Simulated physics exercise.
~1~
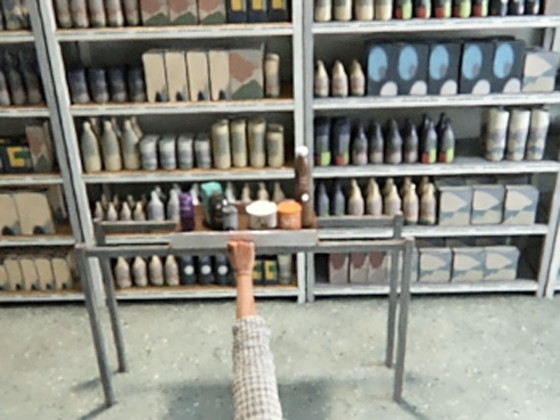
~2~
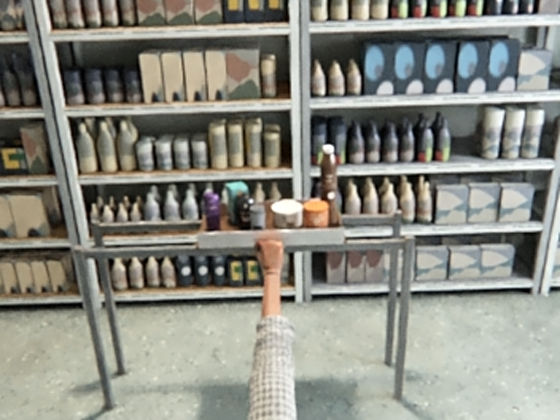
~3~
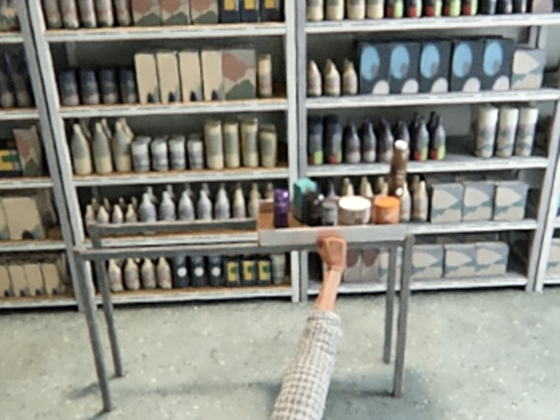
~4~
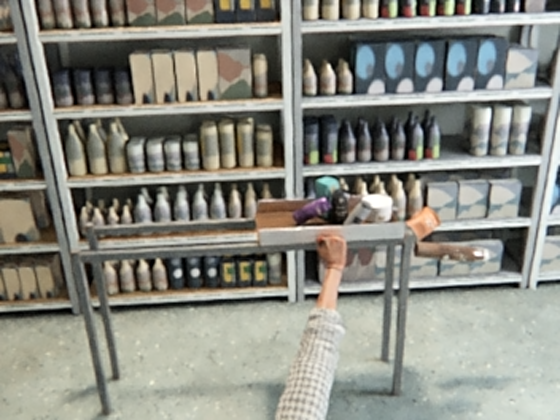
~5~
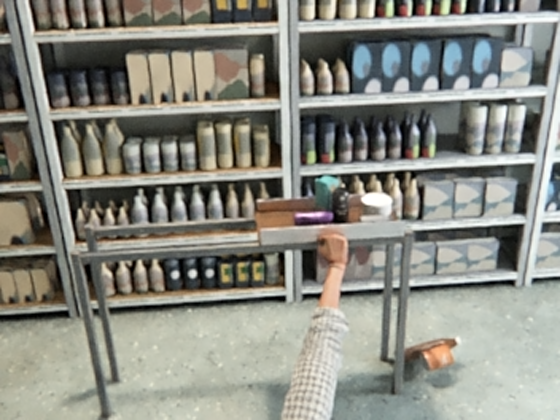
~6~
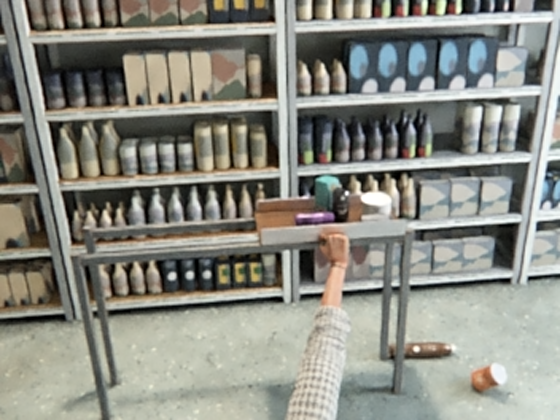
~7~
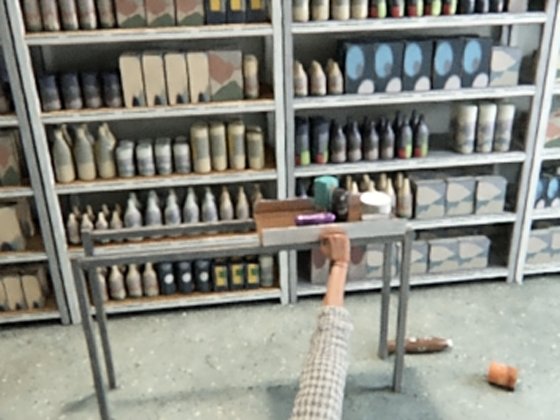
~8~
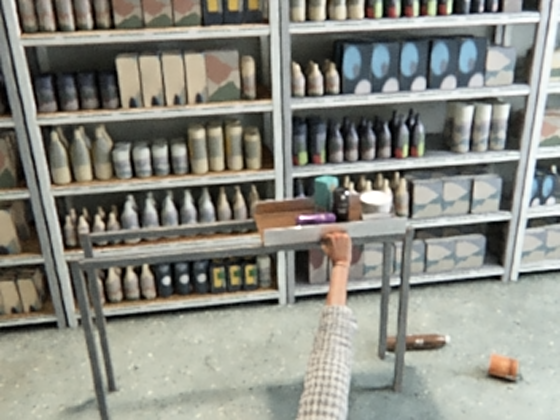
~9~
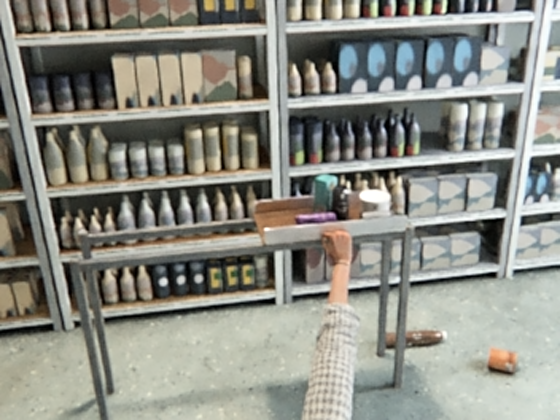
At the start, a hand in a checked sleeve grips a shallow tray of upright containers, set on a metal frame before shelves of bottles and boxes. The hand pushes the tray right along the rails until it reaches the right end. There the containers pitch over, and the orange tin and tall brown bottle tumble off the right side. Both drop to the floor, the tin rolling farther right. On the tray, the purple can and grey shaker lie toppled, while the black can, turquoise carton and white tub stay upright, the hand still at the tray.
